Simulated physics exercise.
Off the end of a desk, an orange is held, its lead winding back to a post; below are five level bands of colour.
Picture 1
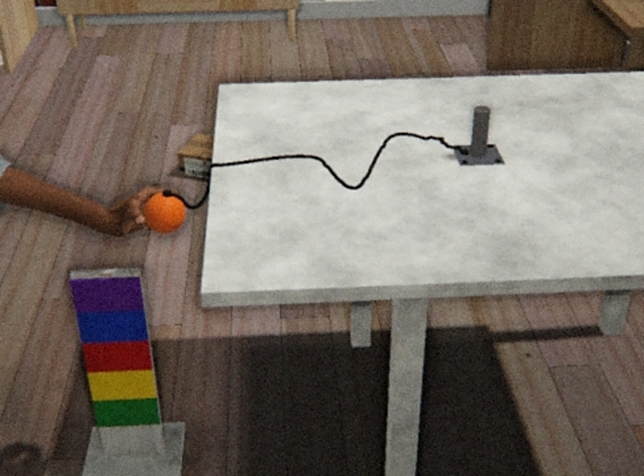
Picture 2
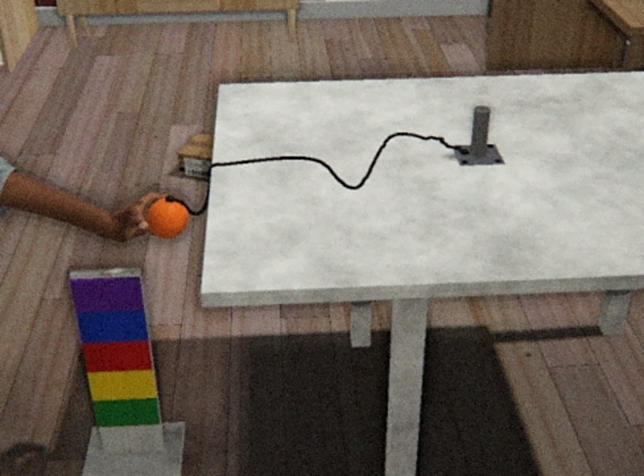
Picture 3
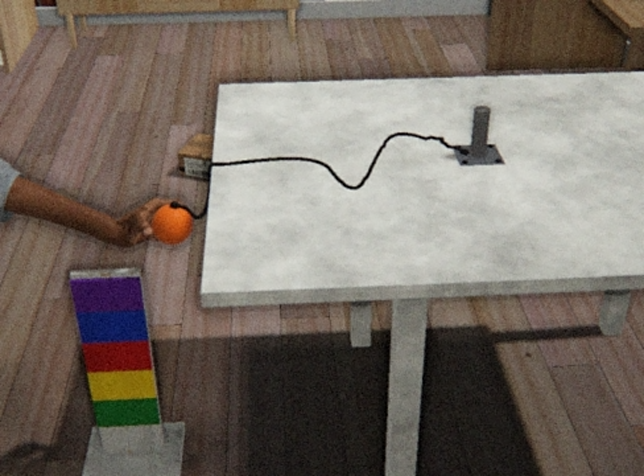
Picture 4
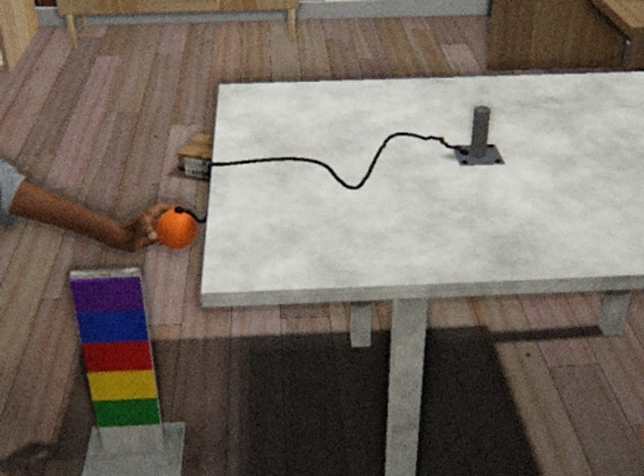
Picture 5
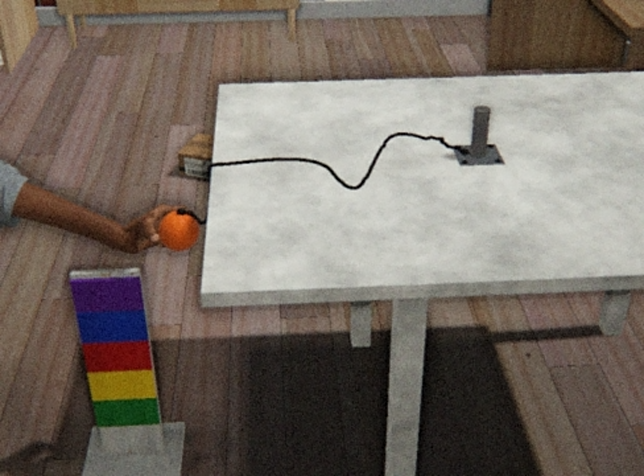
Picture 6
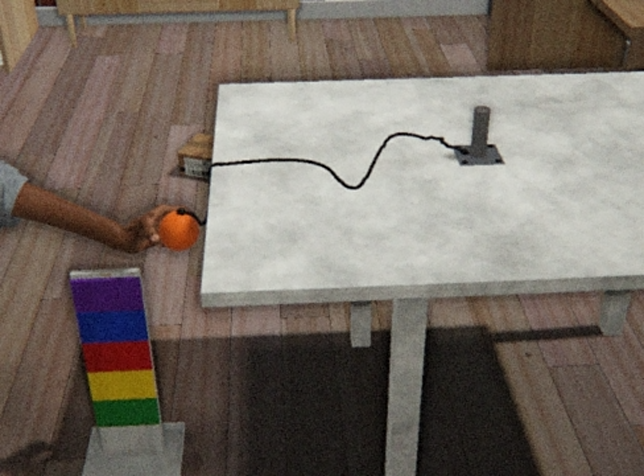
An orange ball in a person's hand moved slightly down and right, close to the table's left edge, then stayed nearly still, its dark cord still winding across the tabletop to a small post.
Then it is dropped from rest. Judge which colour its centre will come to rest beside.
Its centre comes to rest beside yellow.
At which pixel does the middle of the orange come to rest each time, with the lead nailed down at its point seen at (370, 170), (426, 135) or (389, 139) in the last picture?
Per try (px, approx.): (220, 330), (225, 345), (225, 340).
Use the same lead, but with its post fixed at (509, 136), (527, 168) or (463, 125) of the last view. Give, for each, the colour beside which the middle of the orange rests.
Answer, in order: Red, red, yellow.
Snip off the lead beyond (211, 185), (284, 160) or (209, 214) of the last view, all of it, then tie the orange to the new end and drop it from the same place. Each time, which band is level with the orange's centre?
Try by try, the answer is blue; no band; red.
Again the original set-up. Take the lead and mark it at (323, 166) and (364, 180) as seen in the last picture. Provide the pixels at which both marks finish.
Roughly at (212, 194), and the other roughly at (264, 166).
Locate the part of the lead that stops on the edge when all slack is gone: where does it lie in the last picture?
You'd find it at roughly (335, 176).
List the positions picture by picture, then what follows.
The first picture shows orange (165, 213); purple (107, 297); blue (112, 328); red (117, 358); yellow (122, 387); green (127, 414).
The second picture shows orange (168, 219); lead through (443, 139) (381, 148) (355, 188) (305, 159) (216, 167).
The third picture shows orange (172, 224).
The fourth picture shows orange (177, 229); lead through (443, 139) (381, 148) (355, 188) (302, 160) (214, 168).
The fifth picture shows orange (179, 231).
The sixth picture shows orange (179, 231); lead through (443, 139) (381, 148) (355, 188) (300, 161) (212, 171).
Early on, orange near (218, 356); level with red.
Midway, orange near (229, 370); level with yellow.
Finally, orange near (229, 372); level with yellow. Its middle rests at the yellow band.
